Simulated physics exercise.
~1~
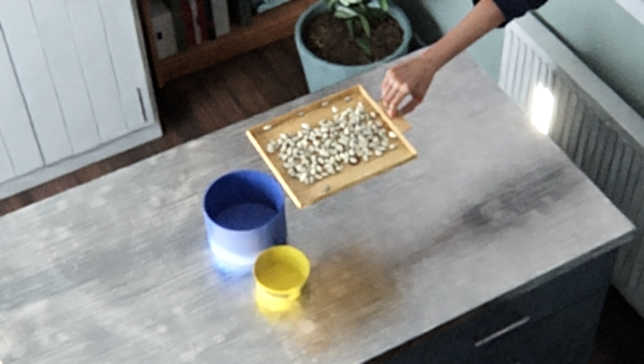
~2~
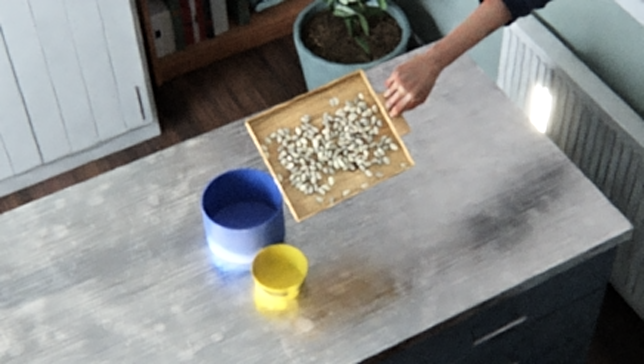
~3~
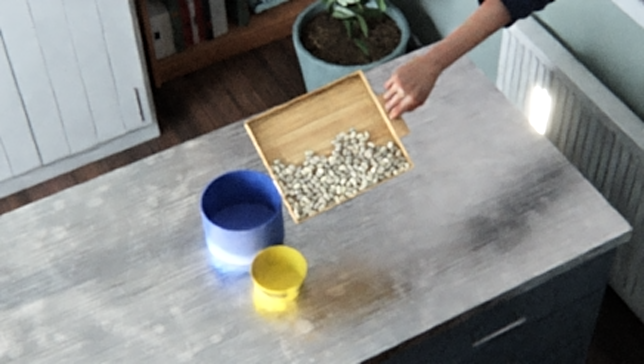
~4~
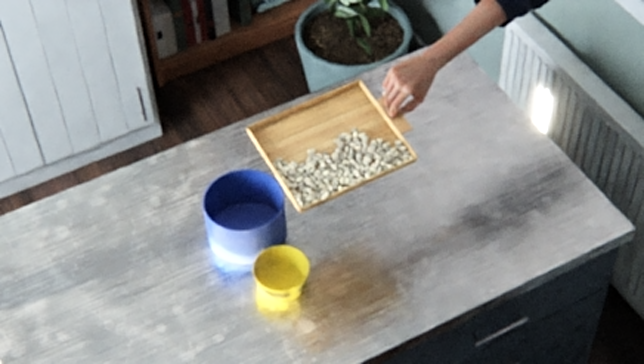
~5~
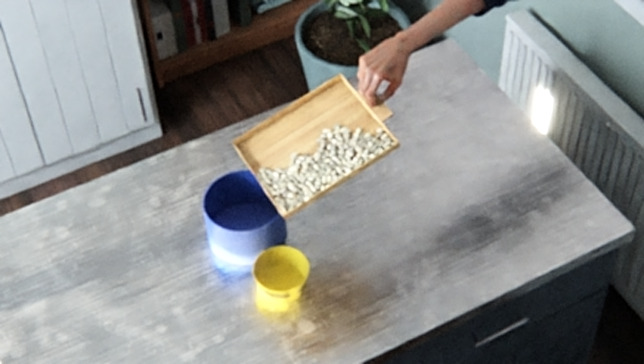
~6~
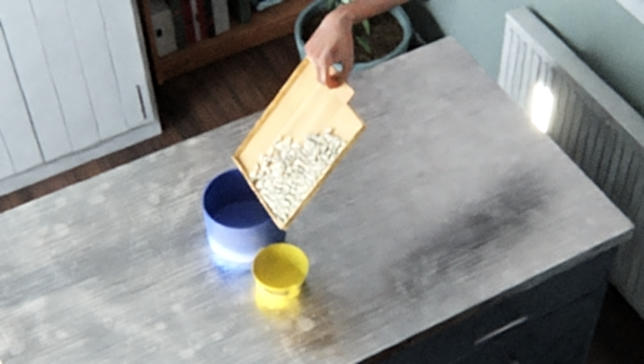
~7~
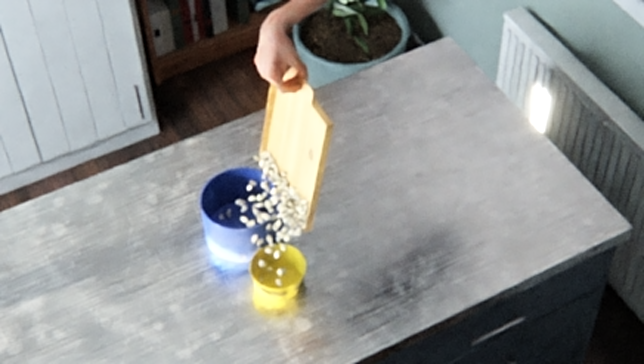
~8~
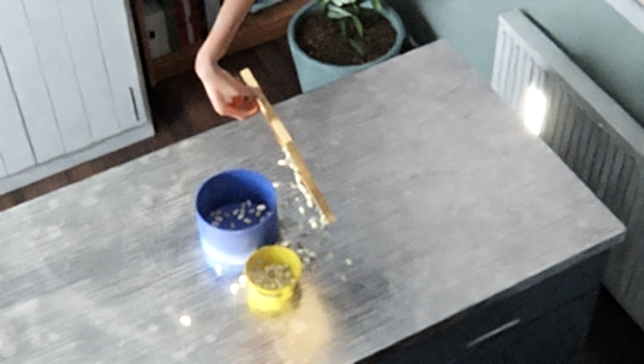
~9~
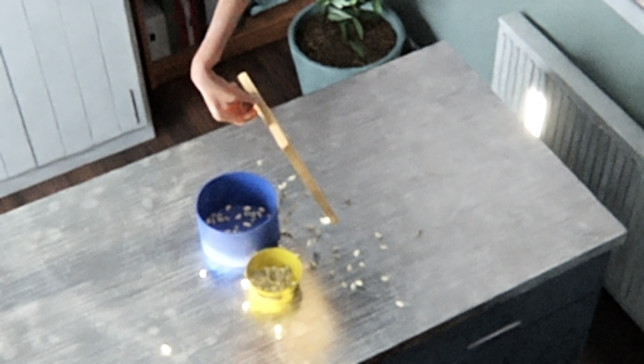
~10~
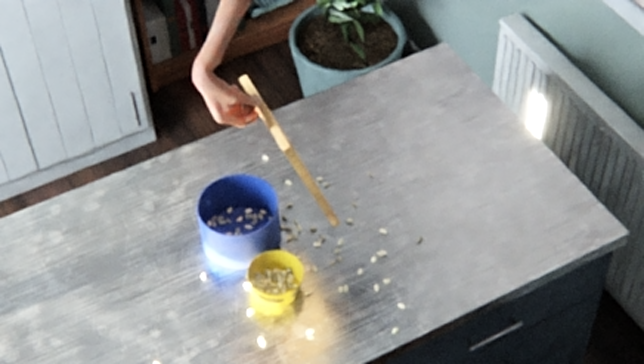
A hand tilting a wooden tray of white beans, levelling it, then tipping them into blue and yellow containers, many scattering outside.
